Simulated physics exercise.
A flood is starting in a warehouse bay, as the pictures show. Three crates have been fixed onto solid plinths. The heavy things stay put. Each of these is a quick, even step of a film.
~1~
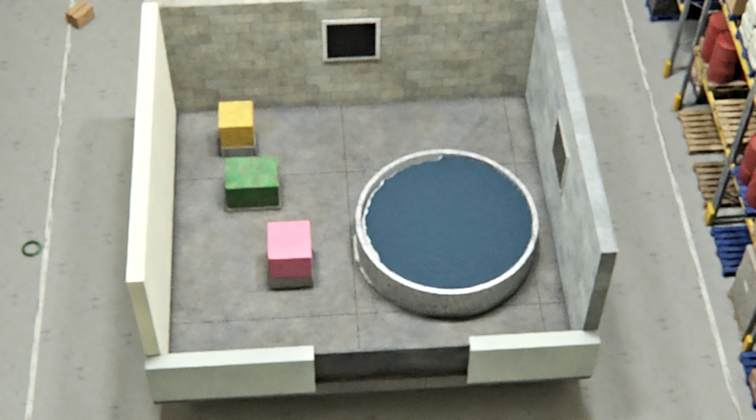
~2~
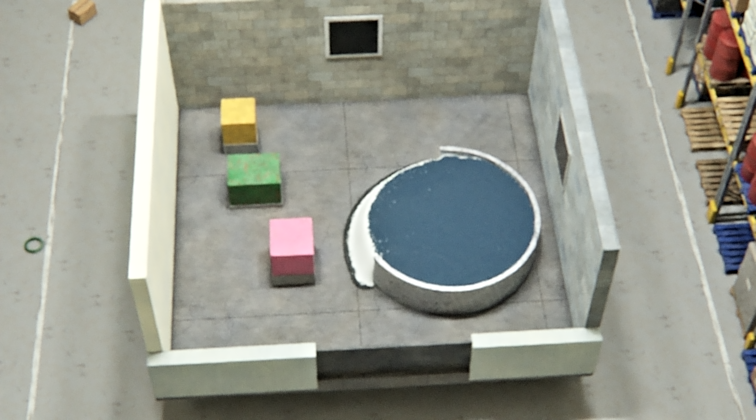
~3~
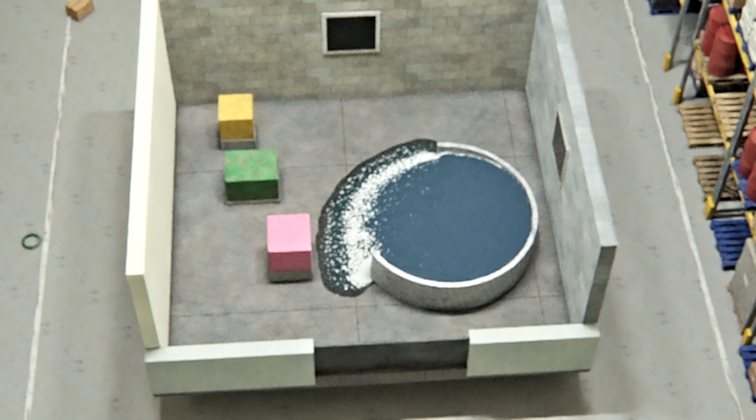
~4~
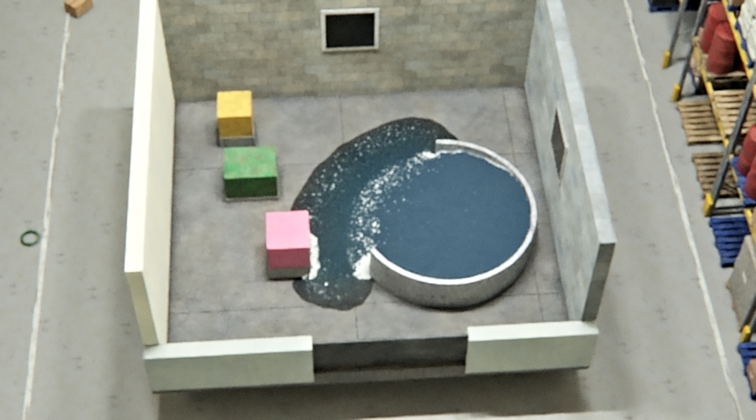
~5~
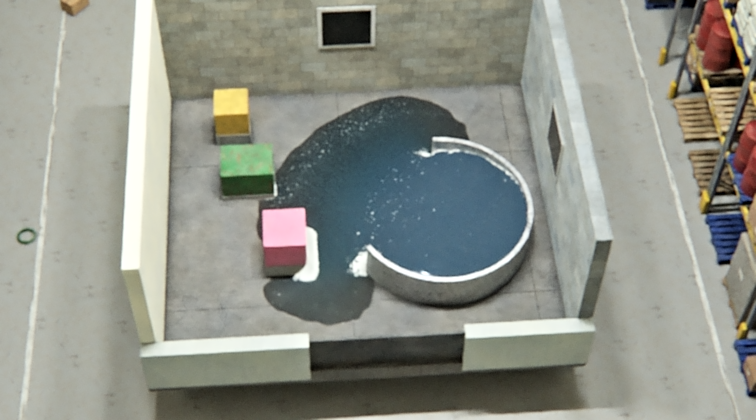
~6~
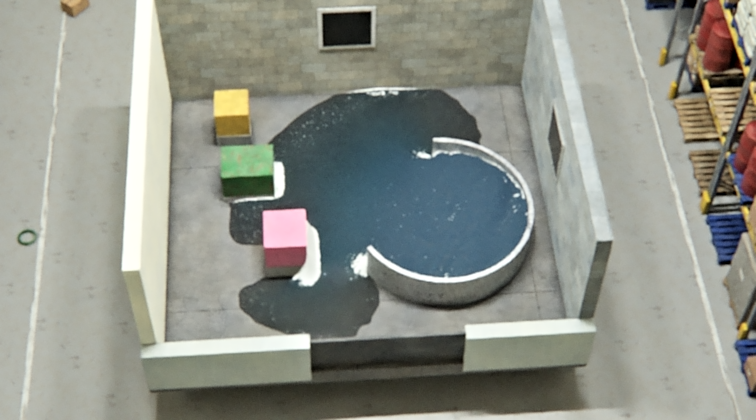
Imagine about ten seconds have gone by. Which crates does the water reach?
The green crate is reached; the yellow crate is reached; the pink crate is reached.
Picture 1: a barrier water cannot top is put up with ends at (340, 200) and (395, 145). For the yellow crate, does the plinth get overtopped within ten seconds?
For yellow: Untouched.
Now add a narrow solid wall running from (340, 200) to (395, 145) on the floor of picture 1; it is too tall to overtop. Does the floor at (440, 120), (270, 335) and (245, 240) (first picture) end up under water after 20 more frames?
First inundated, then inundated, then inundated.
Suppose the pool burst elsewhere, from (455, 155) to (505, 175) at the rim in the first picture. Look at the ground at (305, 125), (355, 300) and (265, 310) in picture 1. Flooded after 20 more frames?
First spot drenched, second unwetted, third unwetted.
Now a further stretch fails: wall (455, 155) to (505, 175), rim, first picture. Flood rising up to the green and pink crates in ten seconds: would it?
Result: Green crate reached, pink crate not reached.
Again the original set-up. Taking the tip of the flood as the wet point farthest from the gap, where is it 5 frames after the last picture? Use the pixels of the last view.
My guess is roughly (164, 358).
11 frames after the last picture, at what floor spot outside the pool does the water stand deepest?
Look near (291, 98).
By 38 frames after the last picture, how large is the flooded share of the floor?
Near 100 in a hundred.
A moment on, water covers 55 % of the floor; the green crate water round its plinth, the yellow crate water round its plinth, the pink crate water round its plinth.
Next, water covers 70 % of the floor; the green crate water round its plinth, the yellow crate water round its plinth, the pink crate water round its plinth.
Then, water covers 90 % of the floor; the green crate water round its plinth, the yellow crate water round its plinth, the pink crate water round its plinth.
Later, water covers 100 % of the floor; the green crate water round its plinth, the yellow crate water round its plinth, the pink crate water round its plinth.
In the end, water covers 100 % of the floor; the green crate was topped, the yellow crate was topped, the pink crate was topped.
